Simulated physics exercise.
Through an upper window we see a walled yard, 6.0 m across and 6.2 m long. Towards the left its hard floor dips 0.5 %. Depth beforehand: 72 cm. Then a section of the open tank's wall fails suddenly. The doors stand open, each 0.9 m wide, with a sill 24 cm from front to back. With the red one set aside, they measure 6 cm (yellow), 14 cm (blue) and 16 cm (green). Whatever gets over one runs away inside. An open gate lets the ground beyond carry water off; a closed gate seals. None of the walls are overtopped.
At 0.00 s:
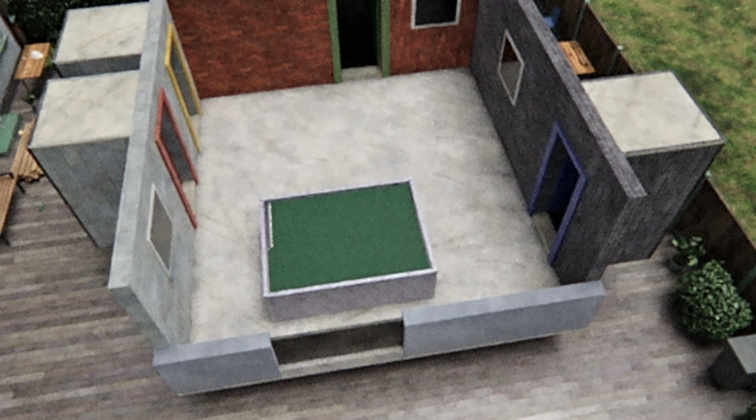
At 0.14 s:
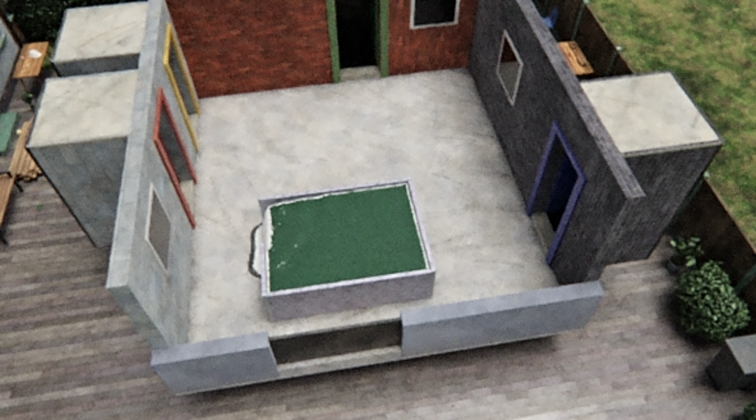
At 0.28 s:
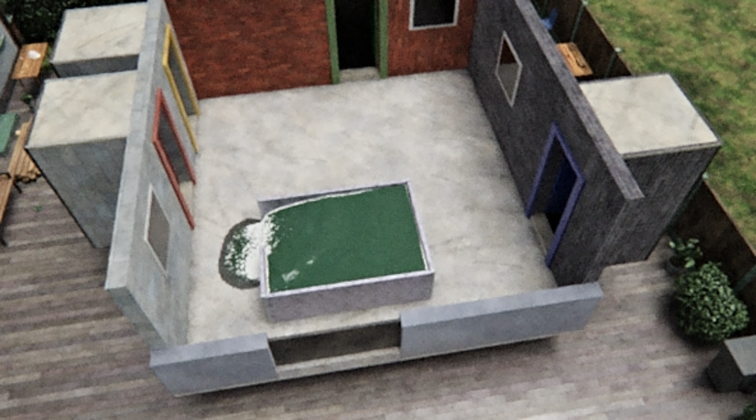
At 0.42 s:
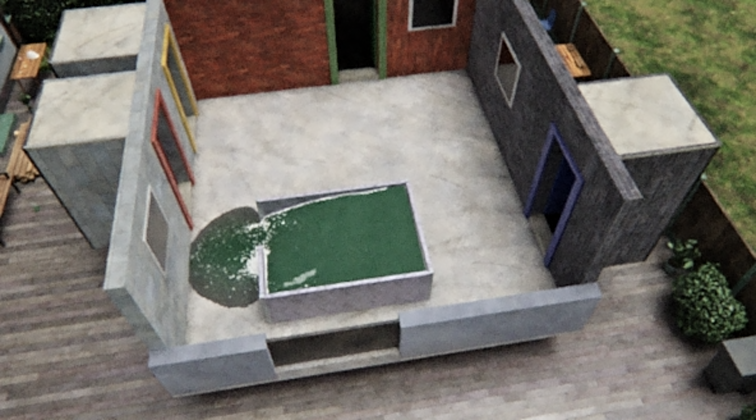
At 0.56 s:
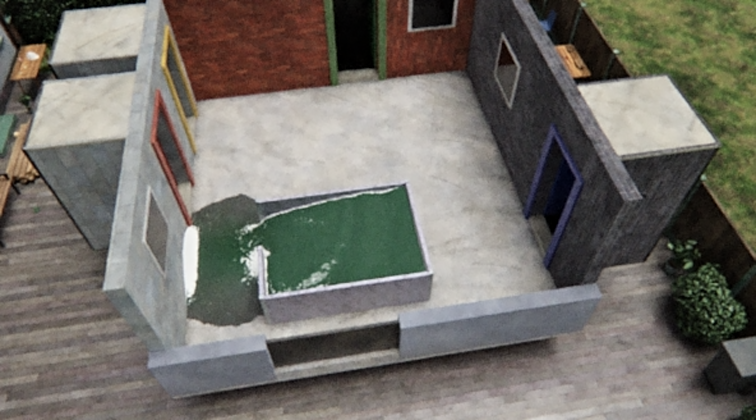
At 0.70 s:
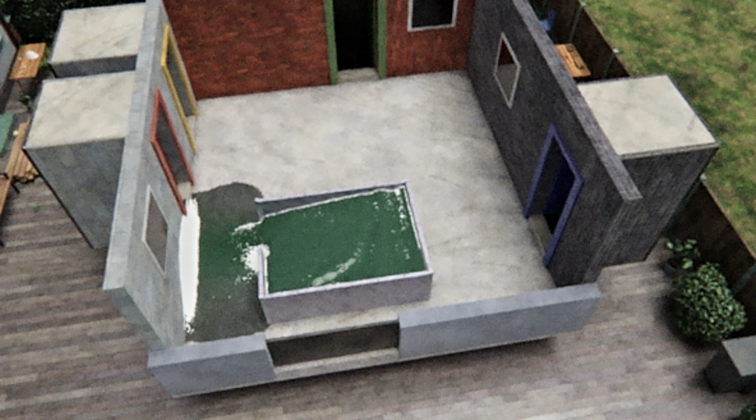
Green water lies in a pale, open-topped tank inside a roofless walled yard, viewed from high above by a still camera. Red and yellow doorways line the grey left wall, a green one stands in the brick back wall, and a blue one opens on the dark right. Water bursts from the tank's left side, fans across the pale floor, strikes the left wall in white foam and spreads along it to the red doorway.
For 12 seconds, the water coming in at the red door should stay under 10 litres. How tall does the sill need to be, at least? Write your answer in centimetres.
Close to 27 cm is just enough.
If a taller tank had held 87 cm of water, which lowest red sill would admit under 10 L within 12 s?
Then roughly 34 cm.
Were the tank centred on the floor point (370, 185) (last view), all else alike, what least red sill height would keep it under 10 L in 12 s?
Roughly 33 centimetres.
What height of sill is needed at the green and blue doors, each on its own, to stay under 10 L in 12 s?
Some 6.5 cm for green, some 8.0 cm for blue.
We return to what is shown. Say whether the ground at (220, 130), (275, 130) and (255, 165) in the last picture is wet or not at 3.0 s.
So the three spots come out swamped, swamped, swamped, in that order.
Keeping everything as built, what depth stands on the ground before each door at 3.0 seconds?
Red door 21 cm, green door 1 cm, blue door 0 cm, yellow door 8 cm.
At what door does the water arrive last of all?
Coming last is the blue one.
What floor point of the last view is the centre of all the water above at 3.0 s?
Centre of mass: About (295, 244) px.
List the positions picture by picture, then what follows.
The first picture shows the open tank at (344, 236) is whole and still, 72 cm deep; the red door at (180, 167) is dry.
In the second picture, the gap is at (268, 241), the front 0.3 m out at (253, 269); the back of the open tank holds 72 cm.
In the third picture, water pours out at (268, 243) and has run 0.8 m, to (223, 269); about 10 cm deep outside, 72 cm at the back.
In the fourth picture, the gap is at (266, 244), the front 1.3 m out at (190, 274); the back of the open tank holds 72 cm.
In the fifth picture, water pours out at (266, 244) and has run 1.4 m, to (188, 312); about 7 cm deep outside, 72 cm at the back.
In the sixth picture, water pours out at (266, 243) and has run 1.7 m, to (192, 198); about 7 cm deep outside, 67 cm at the back; water is at the red door at (176, 168).
After 1.4 s water covers 15 % of the floor, deepest (50 cm) near (200, 261); 28 cm at the red door, 9 litres in over its 16 cm sill.
After 3.0 s water covers 40 % of the floor, deepest (34 cm) near (185, 372); 21 cm at the red door, 64 litres in over its 16 cm sill.
After 12.0 s water covers 100 % of the floor, deepest (16 cm) near (197, 103); 14 cm at the red door, 81 litres in over its 16 cm sill.
At the red door as built, the water arrived by 0.7 s and peaked near 28 cm at 1.4 s.
With a sill of 23.5 cm, 23 litres would have come in within the 12 s; with 32 cm, 2 litres. So under 10 litres takes about 27 cm.
